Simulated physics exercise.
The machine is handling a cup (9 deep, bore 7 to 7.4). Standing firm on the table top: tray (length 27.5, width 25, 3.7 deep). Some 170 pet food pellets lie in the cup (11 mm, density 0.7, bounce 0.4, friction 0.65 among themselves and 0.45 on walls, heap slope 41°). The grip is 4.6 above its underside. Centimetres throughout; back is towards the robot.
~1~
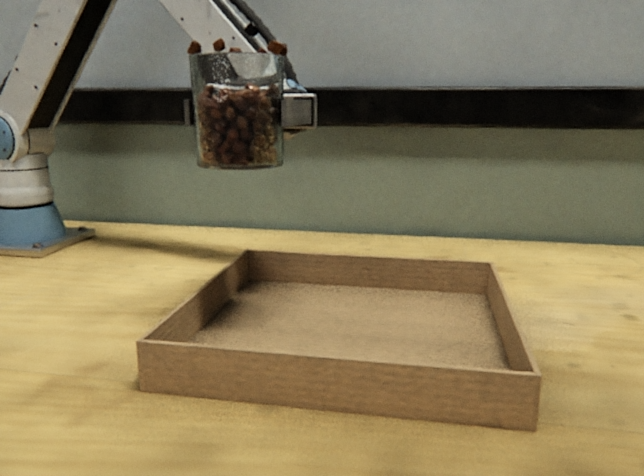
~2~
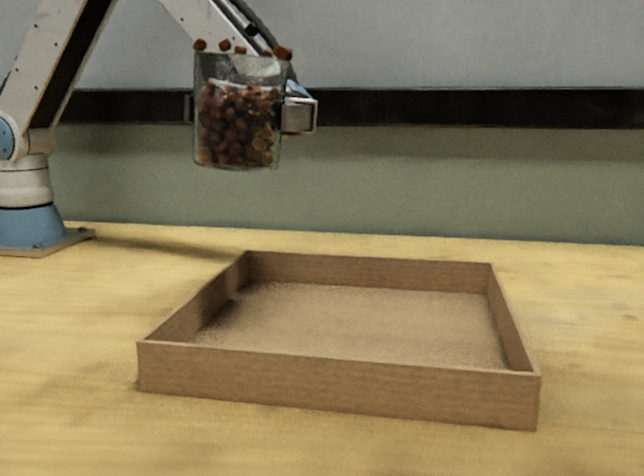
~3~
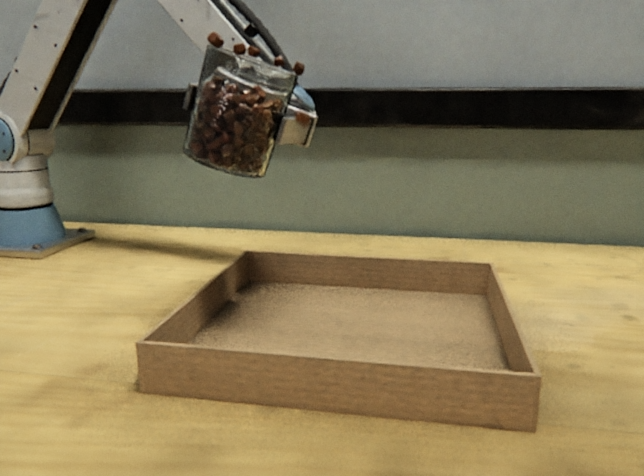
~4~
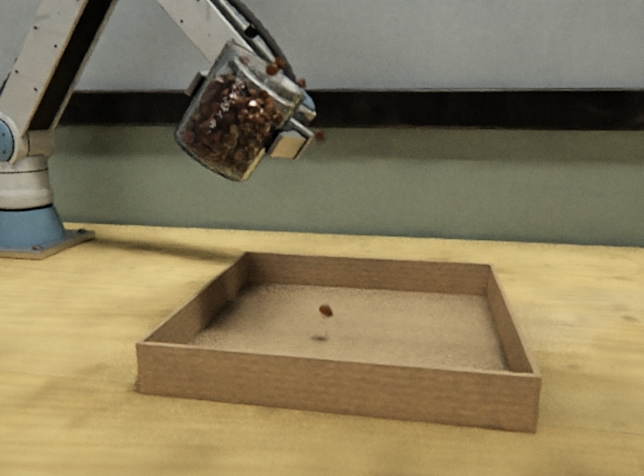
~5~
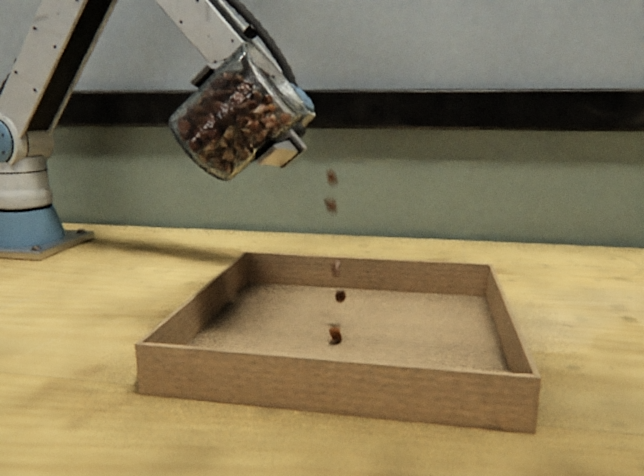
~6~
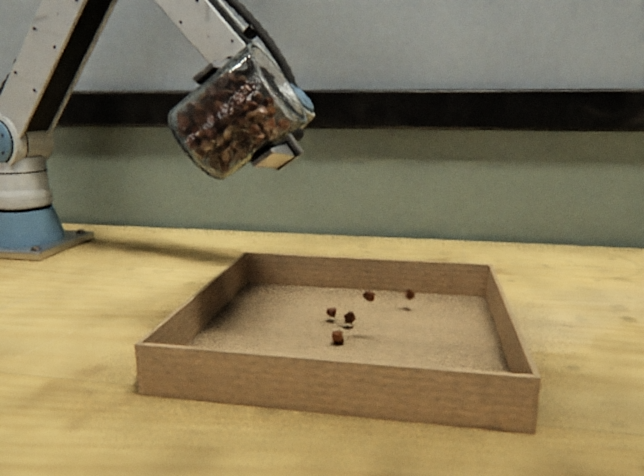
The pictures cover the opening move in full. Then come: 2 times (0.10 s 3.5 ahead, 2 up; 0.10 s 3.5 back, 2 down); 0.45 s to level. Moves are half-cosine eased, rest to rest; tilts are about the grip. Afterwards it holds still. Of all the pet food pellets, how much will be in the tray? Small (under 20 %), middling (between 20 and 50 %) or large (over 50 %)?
Answer: Middling; between 20 and 50 % of the pet food pellets finish in the tray.
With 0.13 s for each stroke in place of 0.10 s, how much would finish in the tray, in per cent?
In that case some 10 per cent.
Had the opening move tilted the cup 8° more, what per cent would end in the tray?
In that case some 45 per cent.
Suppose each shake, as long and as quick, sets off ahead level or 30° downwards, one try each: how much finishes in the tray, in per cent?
Some 15 and 5 per cent.
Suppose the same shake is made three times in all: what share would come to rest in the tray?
In that case some 40 per cent.
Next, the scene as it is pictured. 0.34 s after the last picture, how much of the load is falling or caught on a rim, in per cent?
About 2 per cent.
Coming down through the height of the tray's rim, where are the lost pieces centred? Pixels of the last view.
Near (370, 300).
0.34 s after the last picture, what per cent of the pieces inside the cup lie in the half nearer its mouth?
About 60 per cent.
Then, 0.34 s later, tilted 55° forward, highest piece 23 above the table; 137 in the cup, 34 in the tray, 3 in flight or on a rim.
Then, 0.68 s later, tilted 17° forward, highest piece 23 above the table; 118 in the cup, 56 in the tray.
Then, 1.05 s later, level, highest piece 23 above the table; 118 in the cup, 56 in the tray.
Then, 2.10 s later, level, highest piece 23 above the table; 118 in the cup, 56 in the tray.
At rest, 118 in the cup, 56 in the tray. That is 32 % in the tray.
